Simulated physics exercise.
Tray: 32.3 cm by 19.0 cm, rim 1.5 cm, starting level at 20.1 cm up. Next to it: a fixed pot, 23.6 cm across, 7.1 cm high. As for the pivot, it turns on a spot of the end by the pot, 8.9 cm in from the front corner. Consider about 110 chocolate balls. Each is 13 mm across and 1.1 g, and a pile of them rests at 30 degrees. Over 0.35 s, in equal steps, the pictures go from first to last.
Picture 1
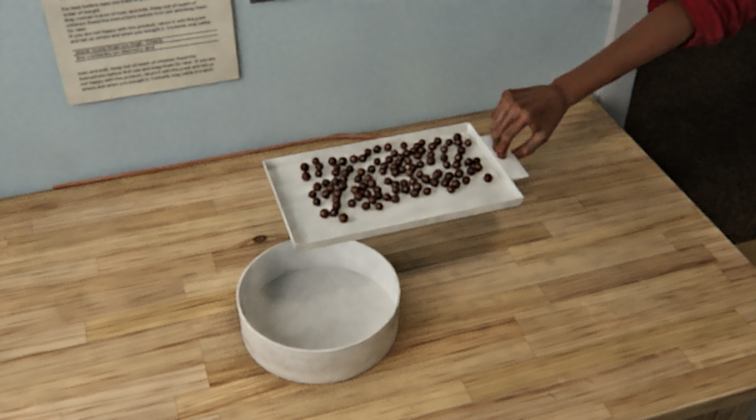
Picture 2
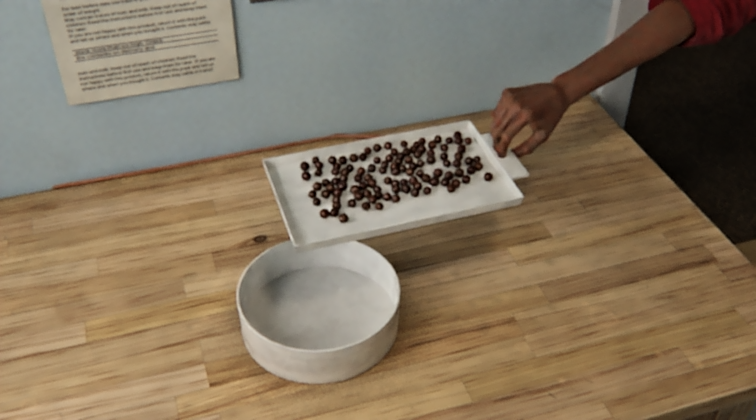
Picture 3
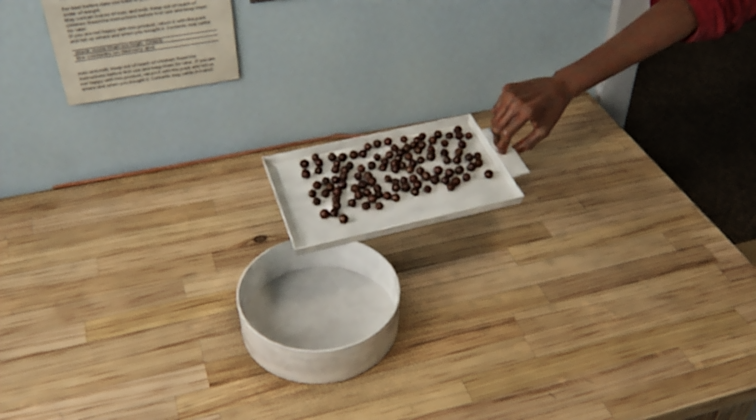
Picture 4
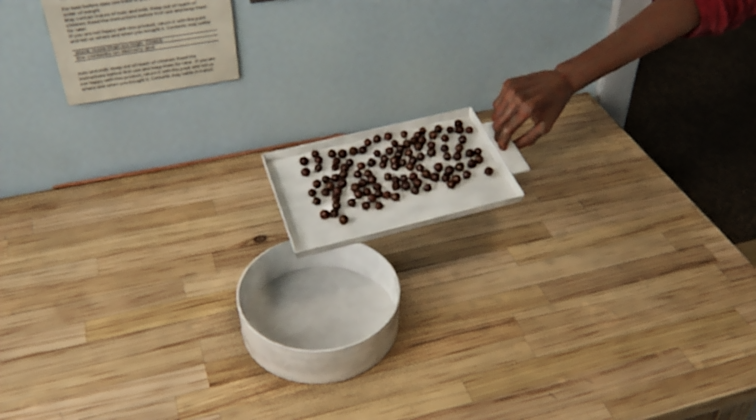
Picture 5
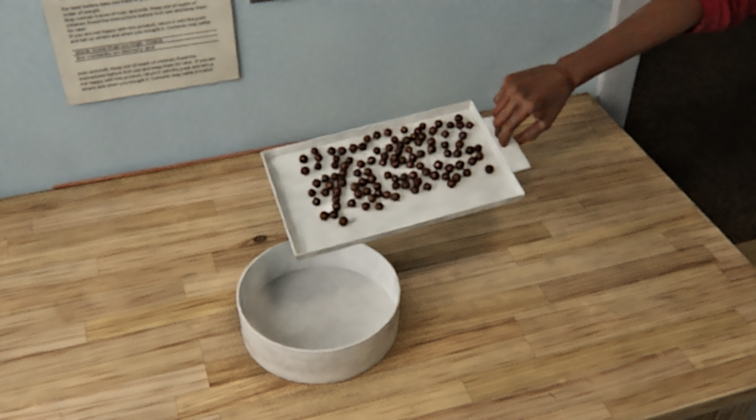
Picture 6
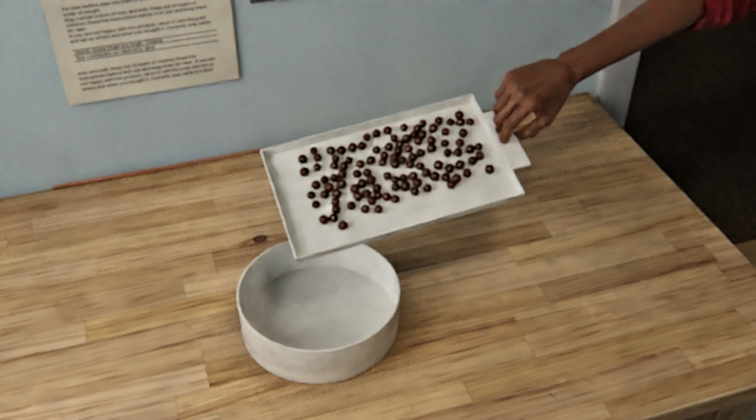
On a wooden table, a hand slowly tilts a white tray of brown balls leftward.
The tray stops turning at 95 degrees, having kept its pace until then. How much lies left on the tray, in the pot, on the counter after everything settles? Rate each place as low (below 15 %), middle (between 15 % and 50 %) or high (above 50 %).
Ratings: Tray low; pot high; counter middle.
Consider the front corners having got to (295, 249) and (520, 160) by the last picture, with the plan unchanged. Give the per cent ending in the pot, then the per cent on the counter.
The pot gets 90 and the counter 10.
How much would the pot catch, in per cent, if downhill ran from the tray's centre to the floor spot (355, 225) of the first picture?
That would be close to 95 per cent.
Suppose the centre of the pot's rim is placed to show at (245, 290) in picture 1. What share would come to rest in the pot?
It would come to around 25 percent.
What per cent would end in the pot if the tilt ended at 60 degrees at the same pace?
Result: Close to 0 %.
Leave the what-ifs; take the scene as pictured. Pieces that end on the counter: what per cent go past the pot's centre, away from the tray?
Share past the middle: Roughly 10 percent.
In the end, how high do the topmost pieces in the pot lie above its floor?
Around 1.5 cm above the floor.
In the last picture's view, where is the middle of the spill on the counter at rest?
I'd put it near (440, 371).
Then, 0.70 s after the last picture, tilt 52 degrees; the tray holds 100 %, the pot 0 %.
Then, 1.17 s after the last picture, tilt 77 degrees; the tray holds 100 %, the pot 0 %.
Then, 1.71 s after the last picture, tilt 95 degrees; the tray holds 35 %, the pot 20 %.
In the end, tray 0 %, pot 70 %, counter 30 %.
